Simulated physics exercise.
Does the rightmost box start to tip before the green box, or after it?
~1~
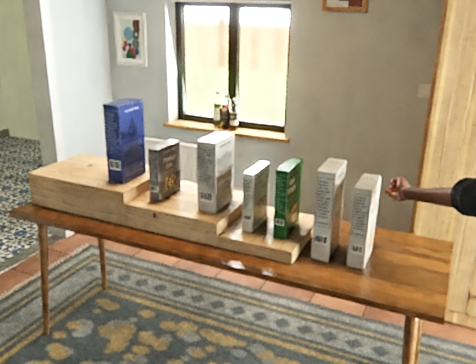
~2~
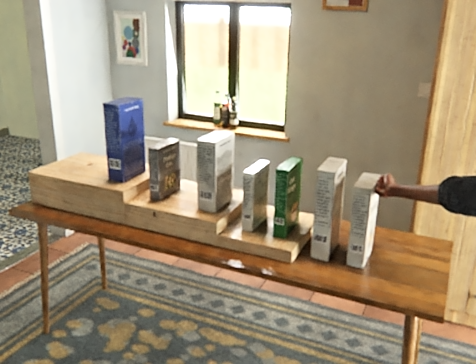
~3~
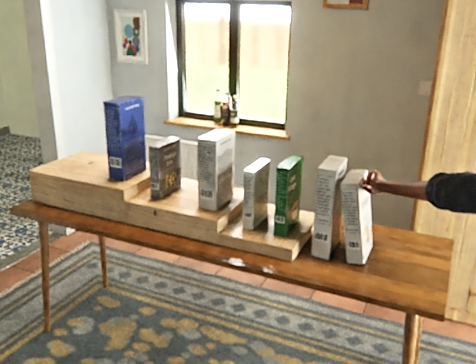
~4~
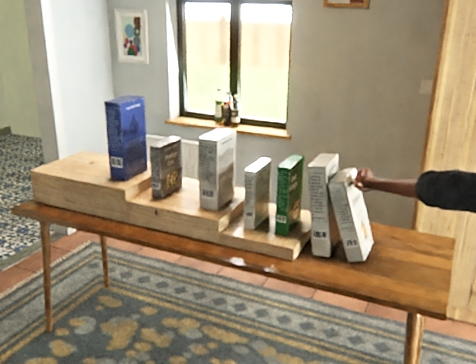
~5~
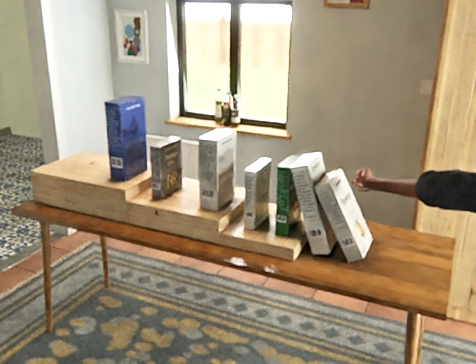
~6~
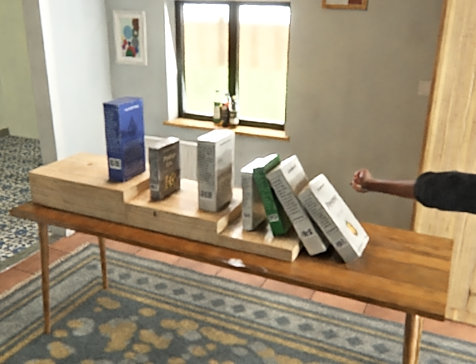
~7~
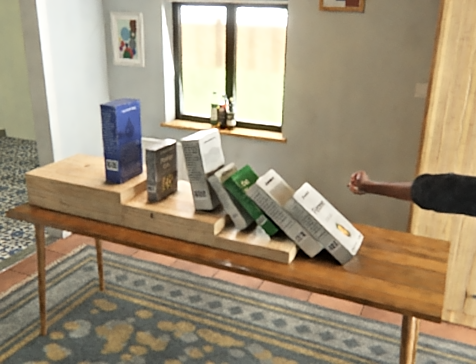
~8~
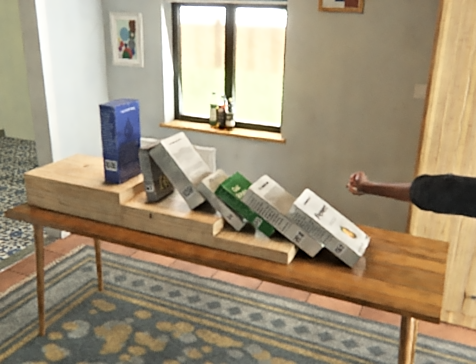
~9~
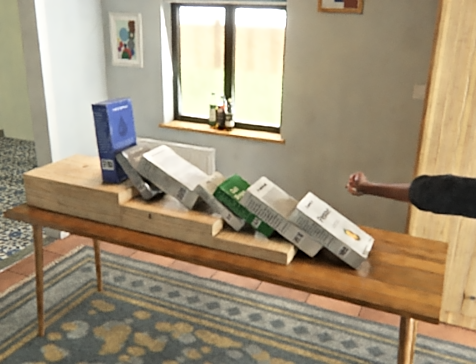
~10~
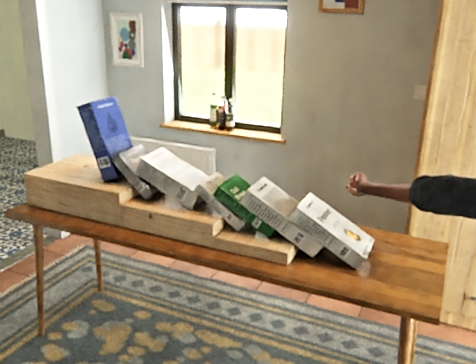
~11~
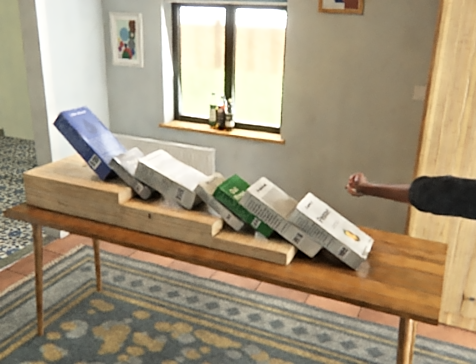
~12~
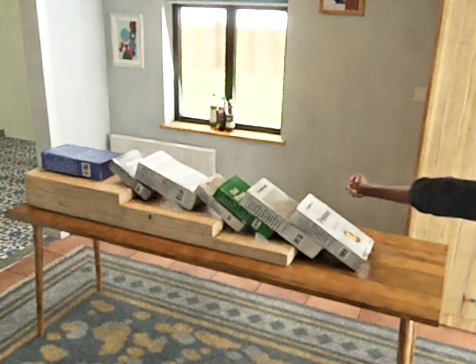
The rightmost box starts to tip before the green box. It is already leaning under the push of the hand while the green box still stands upright.
On a wooden table in a room with a window, a hand pushes the rightmost of seven boxes leftward, and they topple one after another up the low steps, until the blue box falls flat and the others rest in a slanted row.
